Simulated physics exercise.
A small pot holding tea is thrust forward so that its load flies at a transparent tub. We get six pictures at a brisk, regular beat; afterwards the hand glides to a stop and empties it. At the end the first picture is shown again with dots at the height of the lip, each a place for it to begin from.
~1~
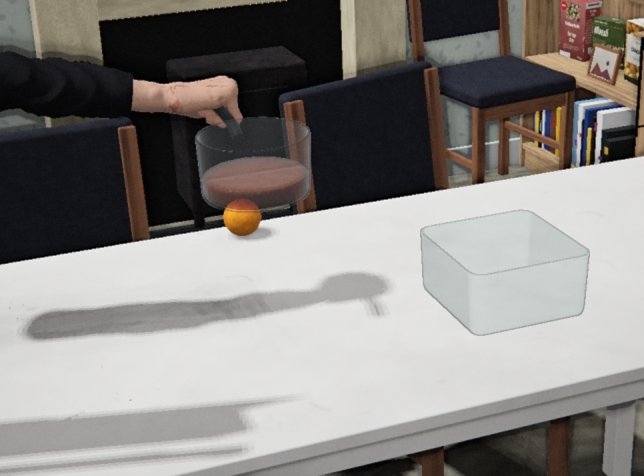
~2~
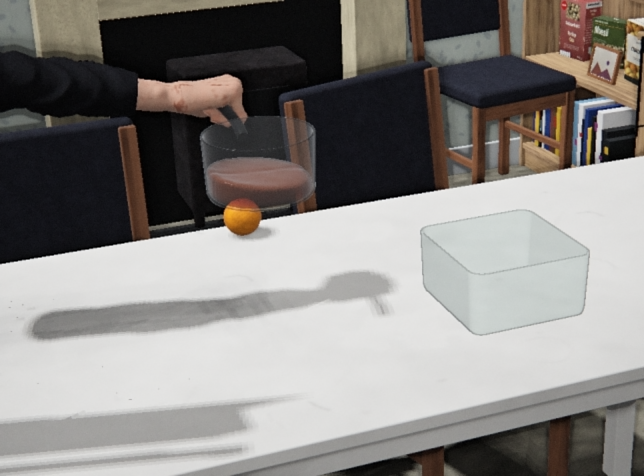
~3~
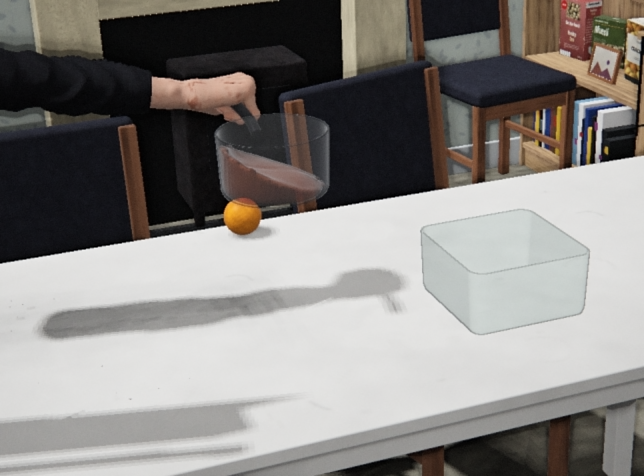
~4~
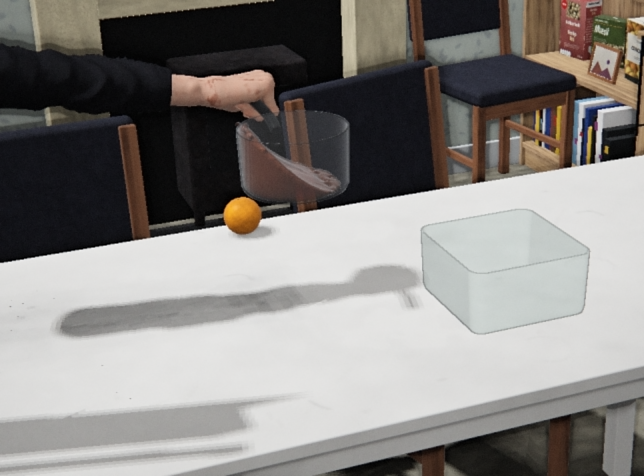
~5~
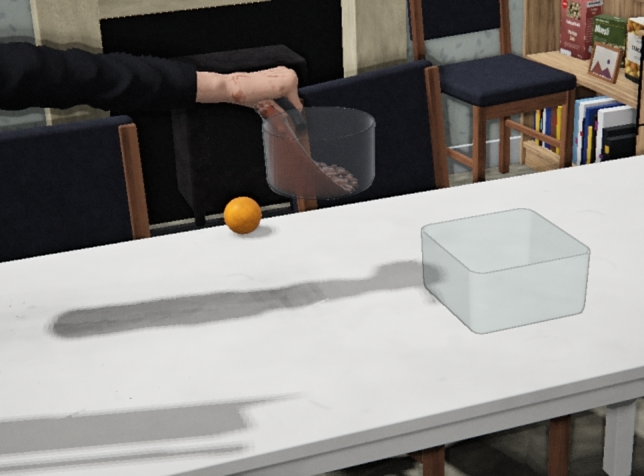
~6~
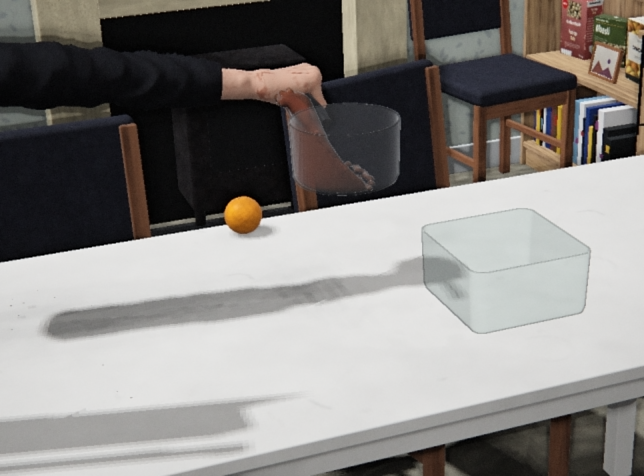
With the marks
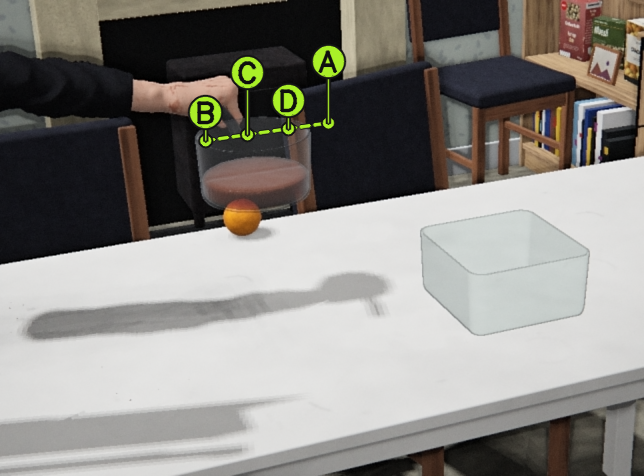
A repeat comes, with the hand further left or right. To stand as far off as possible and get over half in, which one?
Take A.
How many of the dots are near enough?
One.
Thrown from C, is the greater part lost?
Yes, that goes wrong.
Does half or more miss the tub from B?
Yes.
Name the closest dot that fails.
The answer is D.
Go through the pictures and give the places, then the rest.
The first picture shows upright, lip at (305, 126); tub from (469, 335) to (582, 311); nothing has left yet.
The second picture shows upright, lip at (309, 125); nothing has left yet.
The third picture shows upright, lip at (323, 122); nothing has left yet.
The fourth picture shows upright, lip at (343, 119); tea is over the rim, down to (247, 133).
The fifth picture shows upright, lip at (368, 115); tea is over the rim, down to (276, 129).
The sixth picture shows upright, lip at (394, 111); tea is over the rim, down to (301, 125).
In lime, A at (328, 123); B at (205, 140); C at (247, 134); D at (288, 128).
With A, about 72 % lands in the tub, 7 % falls short and 21 % goes beside or beyond.
With B, about 6 % lands in the tub, 88 % falls short and 6 % goes beside or beyond.
With C, about 7 % lands in the tub, 85 % falls short and 7 % goes beside or beyond.
With D, about 25 % lands in the tub, 59 % falls short and 16 % goes beside or beyond.
